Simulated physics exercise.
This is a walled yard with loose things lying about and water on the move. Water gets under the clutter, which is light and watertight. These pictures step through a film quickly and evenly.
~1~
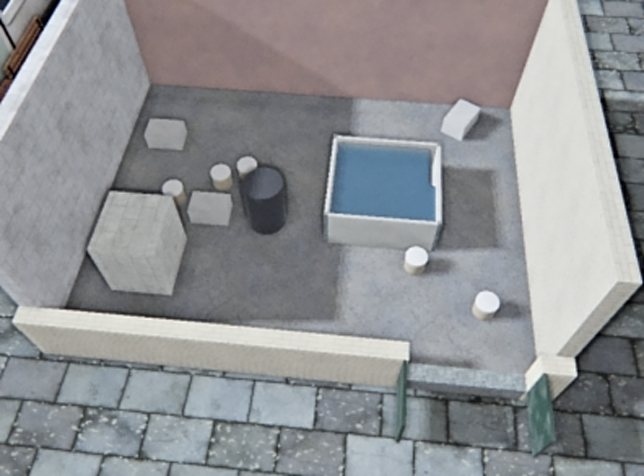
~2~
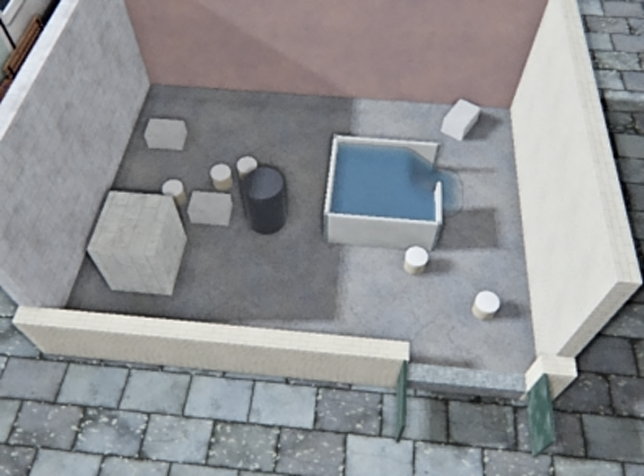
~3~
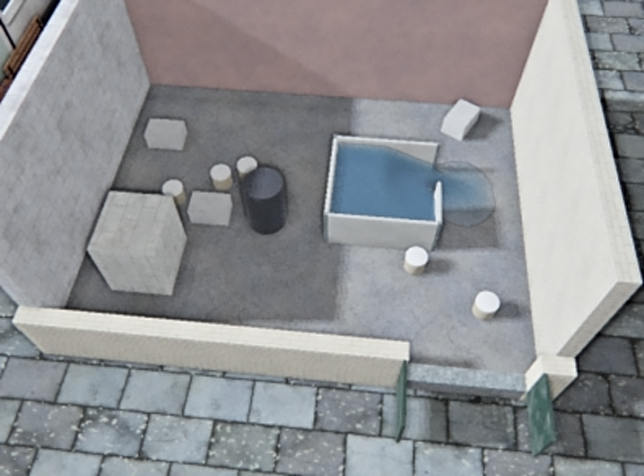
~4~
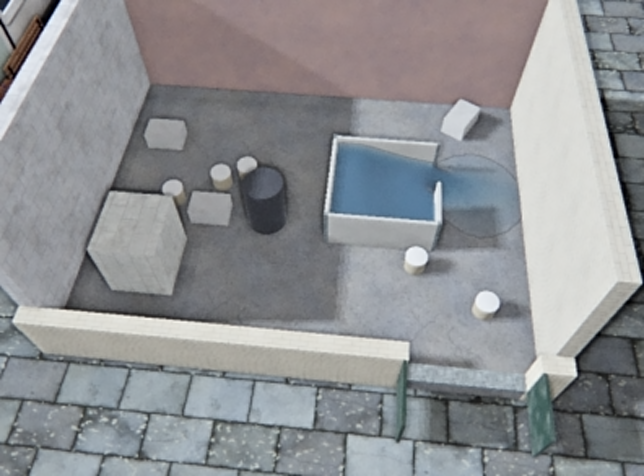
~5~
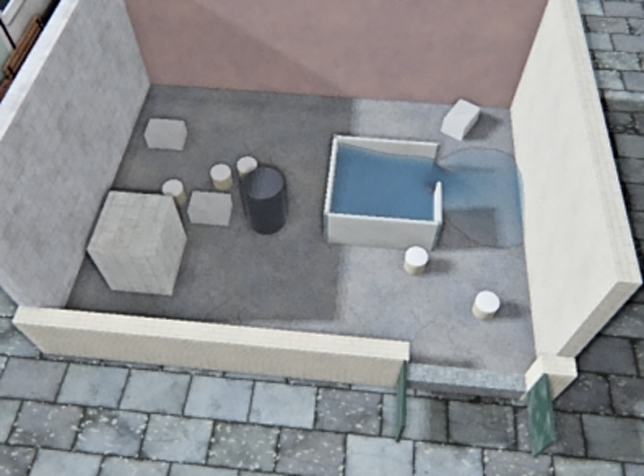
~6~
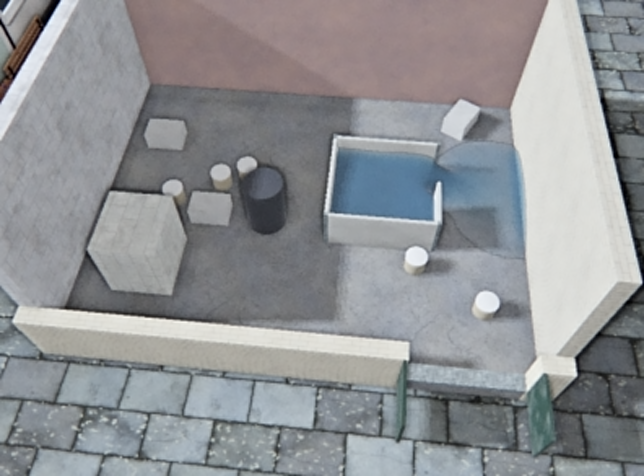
A walled yard of grey ground is seen from above at an angle, with a pinkish wall at the back, pale walls at the sides and front, and paving outside. A large pale block, smaller blocks, whitish short cylinders and a dark cylinder stand around a white-walled tank of blue water. Water pours through the tank's right side and spreads to the right wall, while the loose objects and camera stay still.
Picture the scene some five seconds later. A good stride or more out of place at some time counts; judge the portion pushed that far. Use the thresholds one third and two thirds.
I'd put it under one third.
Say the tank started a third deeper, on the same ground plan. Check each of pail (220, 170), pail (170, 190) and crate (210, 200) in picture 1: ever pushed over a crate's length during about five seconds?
Fell short, fell short, fell short.
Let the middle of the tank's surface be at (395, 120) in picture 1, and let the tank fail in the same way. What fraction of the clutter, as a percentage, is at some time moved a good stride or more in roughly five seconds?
Roughly 40 in a hundred.
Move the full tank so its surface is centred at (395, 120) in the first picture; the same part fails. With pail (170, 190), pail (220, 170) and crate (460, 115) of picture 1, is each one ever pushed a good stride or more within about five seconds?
Short of it, short of it, covered the distance.
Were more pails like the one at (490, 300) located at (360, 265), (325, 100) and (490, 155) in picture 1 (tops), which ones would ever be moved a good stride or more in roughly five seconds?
Results - 1: Doesn't go far; 2: Ends up far away; 3: Ends up far away.
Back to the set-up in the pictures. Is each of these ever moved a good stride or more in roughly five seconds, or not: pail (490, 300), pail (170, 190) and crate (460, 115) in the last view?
The first is driven that far, the second not so far, and the third driven that far.
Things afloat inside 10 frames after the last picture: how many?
Exactly 0.
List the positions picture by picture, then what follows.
The first frame shows a pail at (488, 301), on the bottom; a pail at (172, 188) rests on the ground; 0 of 8 have shifted.
The second frame shows a pail at (488, 301) rests on the ground; a pail at (172, 188), on the bottom; 0 of 8 have shifted.
The third frame shows a pail at (488, 301) rests on the ground; a pail at (172, 188), on the bottom; 0 of 8 have shifted.
The fourth frame shows a pail at (488, 301) rests on the ground; a pail at (172, 188) rests on the ground; 0 of 8 have shifted.
The fifth frame shows a pail at (488, 301) rests on the ground; a pail at (172, 188) rests on the ground; 0 of 8 have shifted.
The sixth frame shows a pail at (488, 301), on the bottom; a pail at (172, 188), on the bottom; 0 of 8 have shifted.
A moment on, 0 of 8 are well off their spots; 0 afloat.
Next, 0 of 8 are well off their spots; 0 afloat.
Later, 2 of 8 are well off their spots; 0 afloat.
In the end, 2 of 8 are well off their spots, and 2 have been at some point; 1 afloat.
